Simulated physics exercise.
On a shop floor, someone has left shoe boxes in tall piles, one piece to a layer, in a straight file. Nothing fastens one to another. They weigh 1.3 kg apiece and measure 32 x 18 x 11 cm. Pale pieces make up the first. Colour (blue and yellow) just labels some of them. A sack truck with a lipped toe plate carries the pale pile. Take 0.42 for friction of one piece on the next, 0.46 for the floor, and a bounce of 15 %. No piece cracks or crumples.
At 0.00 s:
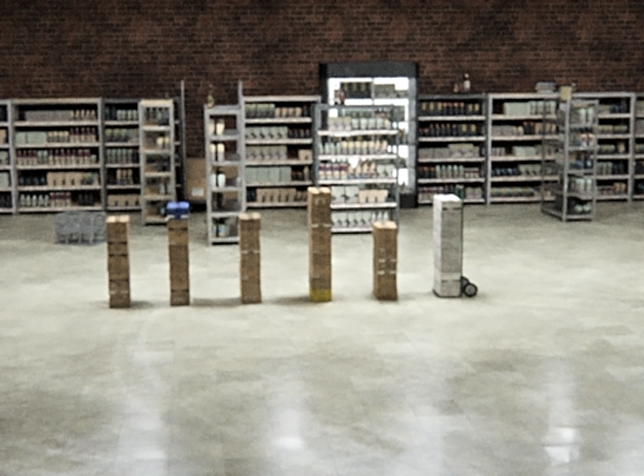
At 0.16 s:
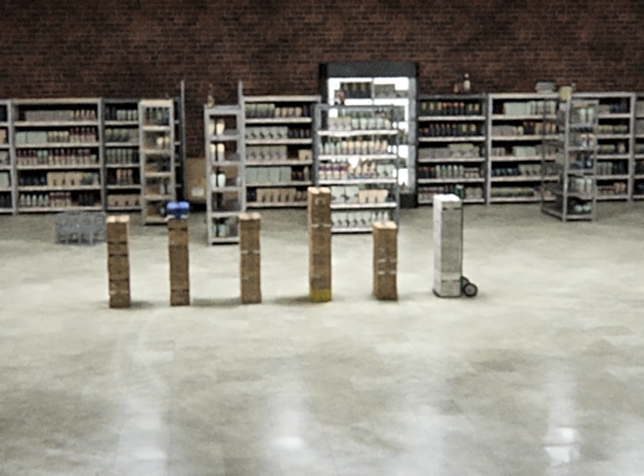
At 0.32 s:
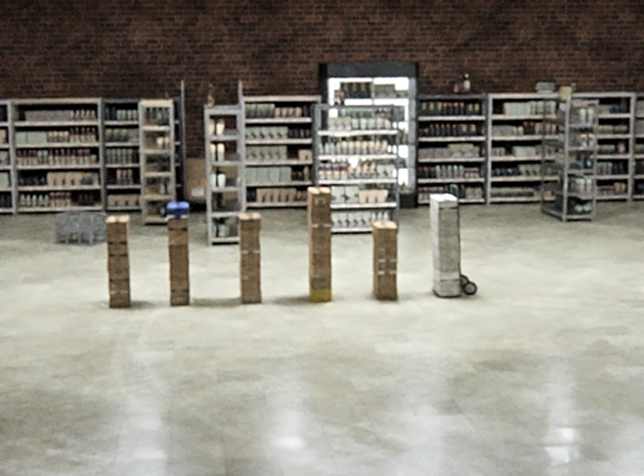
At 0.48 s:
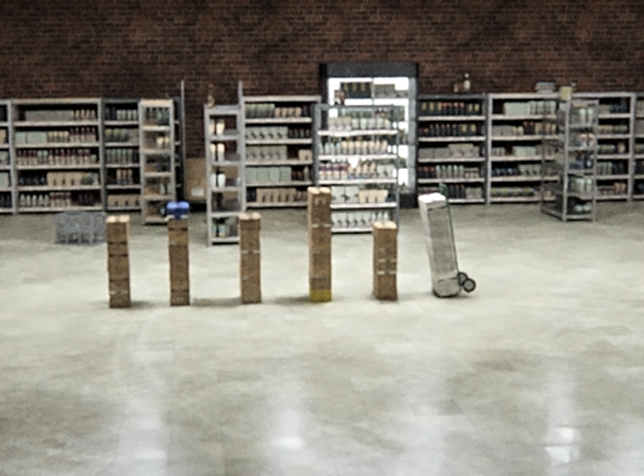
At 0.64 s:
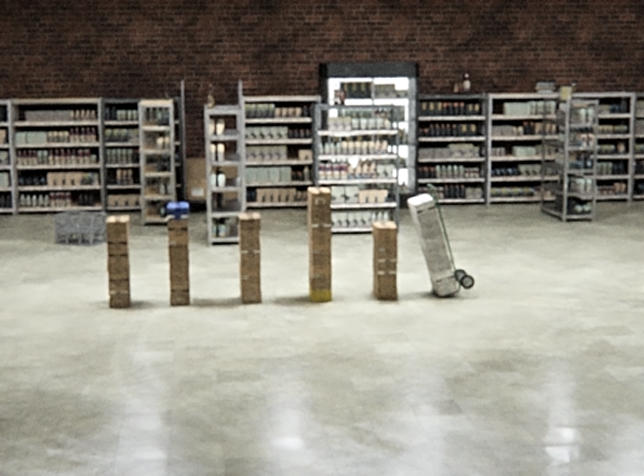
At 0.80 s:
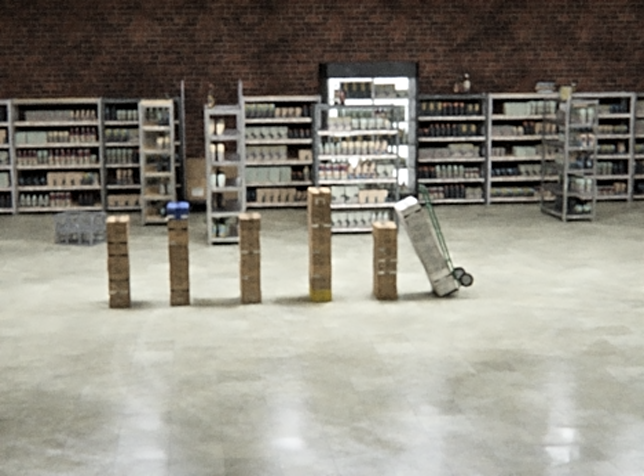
A pale stack on a sack truck tilting steadily left toward a row of five still brown stacks on a shop floor.
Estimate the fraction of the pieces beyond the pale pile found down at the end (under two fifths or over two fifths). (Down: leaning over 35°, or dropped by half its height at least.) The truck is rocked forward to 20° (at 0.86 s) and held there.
It comes to over two fifths.
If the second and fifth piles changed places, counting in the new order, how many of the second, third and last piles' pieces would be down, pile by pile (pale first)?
Then second 7, third 7, last 0.
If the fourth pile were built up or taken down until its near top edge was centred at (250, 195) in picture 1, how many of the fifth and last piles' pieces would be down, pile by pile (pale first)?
Then fifth 7, last 6.
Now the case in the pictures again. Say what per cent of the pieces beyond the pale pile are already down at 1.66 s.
By then 15 per cent.
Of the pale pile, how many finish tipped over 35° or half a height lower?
The count is 8.
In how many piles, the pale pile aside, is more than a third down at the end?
5 in all.
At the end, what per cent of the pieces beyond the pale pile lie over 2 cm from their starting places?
Shifted: 95 per cent.
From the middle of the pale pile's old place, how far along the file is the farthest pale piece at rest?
Some 95 cm.
After 1.66 s, 8 of the pale pile down; 6 of the 37 other boxes down.
After 3.20 s, 8 of the pale pile down; 23 of the 37 other boxes down; blue box leaning 22°, 57 mm lower.
At rest (4.5 s), 8 of the pale pile down; 34 of the 37 other boxes down; blue box upside down; yellow box shifted 10 mm. That is 92 per cent. As the last picture would show them, middles, blue box near (43, 283), yellow box near (319, 292).
